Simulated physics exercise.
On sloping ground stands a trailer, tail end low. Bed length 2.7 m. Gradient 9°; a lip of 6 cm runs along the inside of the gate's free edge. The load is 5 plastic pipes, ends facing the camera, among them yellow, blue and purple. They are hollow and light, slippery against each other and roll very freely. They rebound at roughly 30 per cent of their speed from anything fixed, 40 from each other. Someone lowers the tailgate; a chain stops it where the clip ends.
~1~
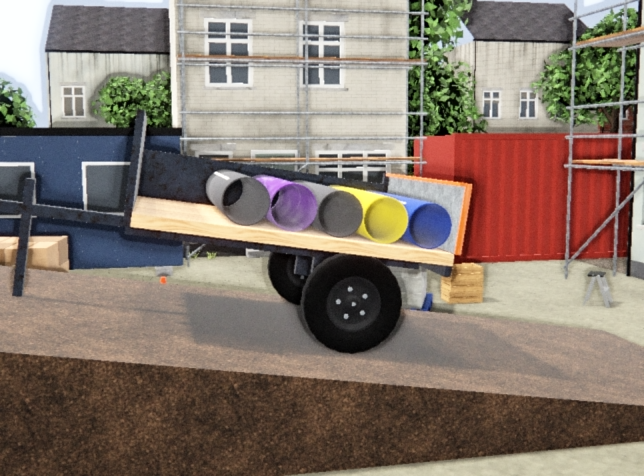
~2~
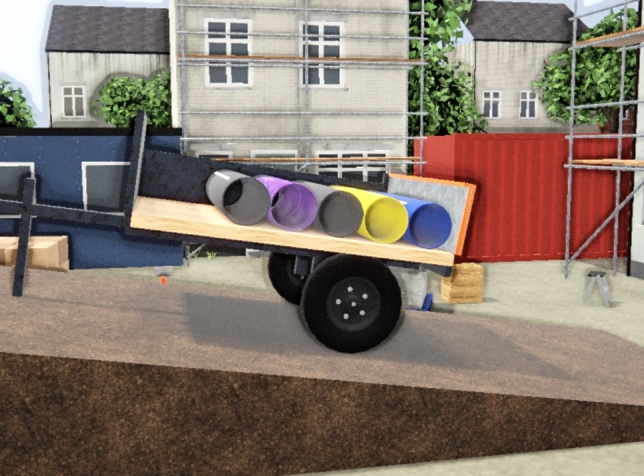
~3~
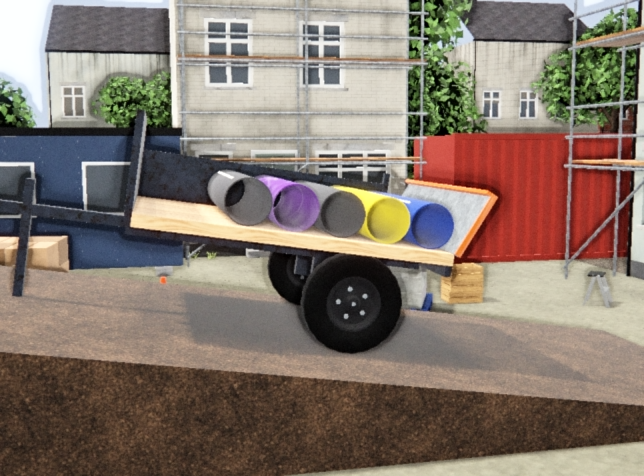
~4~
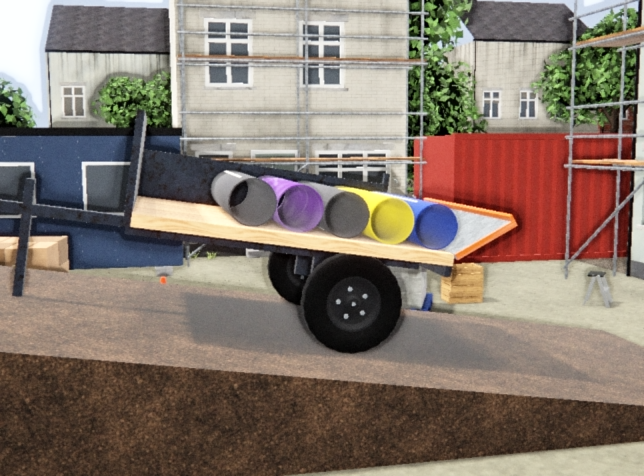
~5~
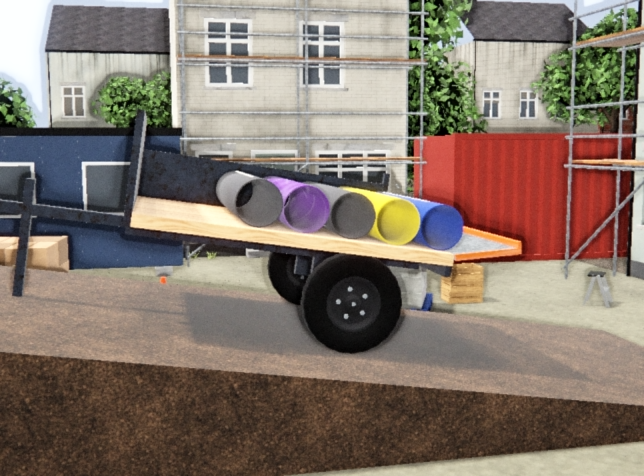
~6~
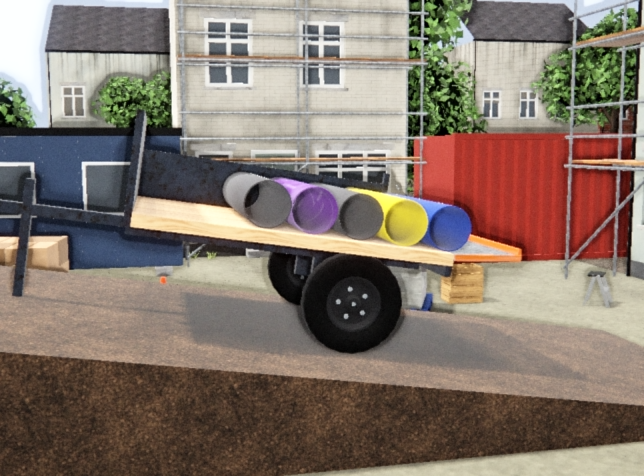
On a sloping building site, the tailgate of a trailer holding five colored pipes swung down at the right until it was nearly level, and the pipes shifted slightly toward it.
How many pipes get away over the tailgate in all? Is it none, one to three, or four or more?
The answer is one to three, which leaves 3 of 5.
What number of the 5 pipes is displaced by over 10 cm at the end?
In all, 5.
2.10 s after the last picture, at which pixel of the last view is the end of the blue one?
Near (603, 354).
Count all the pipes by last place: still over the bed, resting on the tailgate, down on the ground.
1, 2 and 2.
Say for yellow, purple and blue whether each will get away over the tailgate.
Yellow drops off the back; purple stays with the vehicle; blue gets away.
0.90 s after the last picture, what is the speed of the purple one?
Near 0.5 m/s.
Another 0.9 s on from the last picture, yellow is on the gate, 15 cm past the hinge, rolling right; blue is on the gate, 55 cm past the hinge, rolling right; purple is on the bed, 65 cm short of the hinge, rolling right; 0 gone off the back.
Another 2.1 s on from the last picture, yellow is dropping off the gate; blue is off the vehicle; purple is on the bed, 10 cm short of the hinge, rolling right; 2 gone off the back.
In the end (4.3 s after the last picture), yellow is off the vehicle; blue is off the vehicle; purple is on the gate, 10 cm past the hinge; 2 gone off the back.
